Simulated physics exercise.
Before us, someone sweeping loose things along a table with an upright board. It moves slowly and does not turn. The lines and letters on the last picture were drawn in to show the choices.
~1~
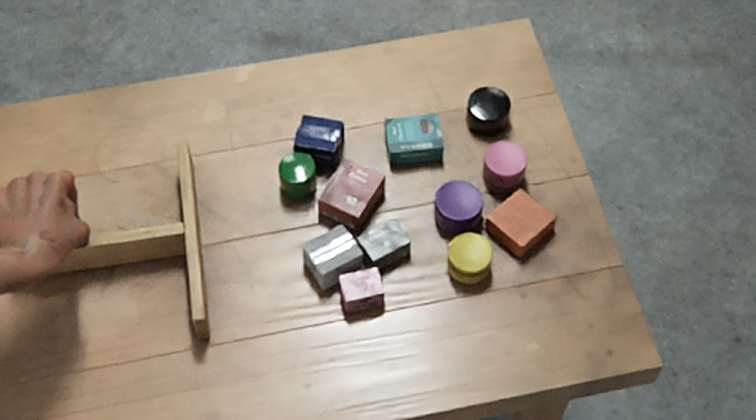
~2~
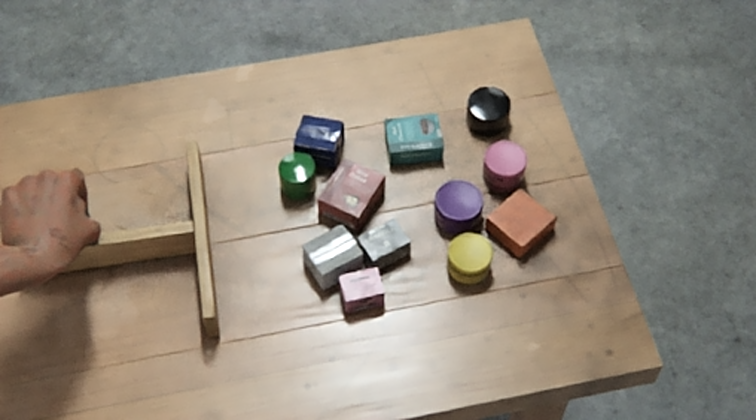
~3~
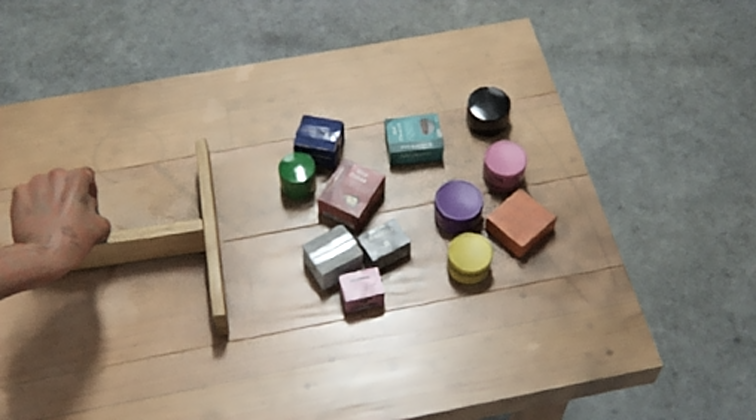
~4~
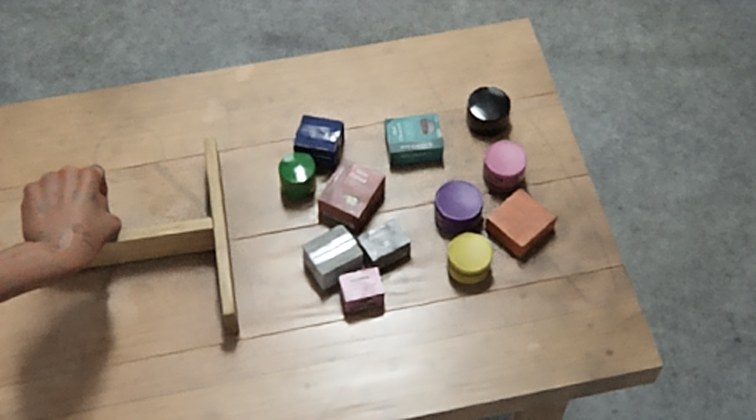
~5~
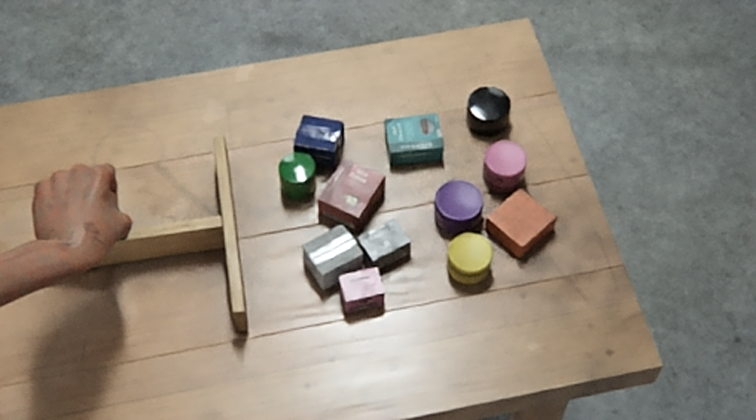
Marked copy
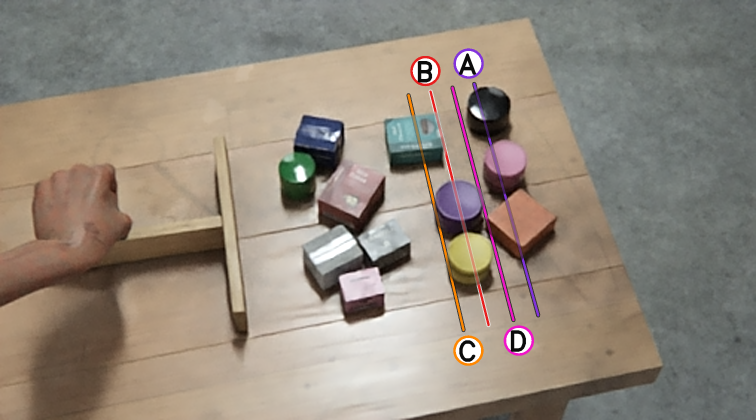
A hand slid an upright wooden board slowly to the right across a table, toward a group of colourful little boxes and round tubs, which all stayed still and had not been touched.
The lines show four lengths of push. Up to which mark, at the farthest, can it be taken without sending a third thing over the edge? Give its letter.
Stop at A.
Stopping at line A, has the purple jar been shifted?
Yes.
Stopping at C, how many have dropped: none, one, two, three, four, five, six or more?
By then, none.
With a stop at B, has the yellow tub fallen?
No.
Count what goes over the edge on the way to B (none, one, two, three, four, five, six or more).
By then, none.
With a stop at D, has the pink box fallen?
By then, no.
On the marked copy, A at (504, 192); B at (458, 200); C at (434, 205); D at (481, 196).
Taking A. A third of the way, board (329, 201); blue box (343, 131); pink box (370, 291).
Two thirds of the way, board (427, 183); black pot (524, 100); orange block (561, 224).
When it is over, board (503, 170); pink jar over the edge; orange block over the edge; two fallen.
As for the rest, B is within the limit but short; C is within the limit but short; D is within the limit but short.
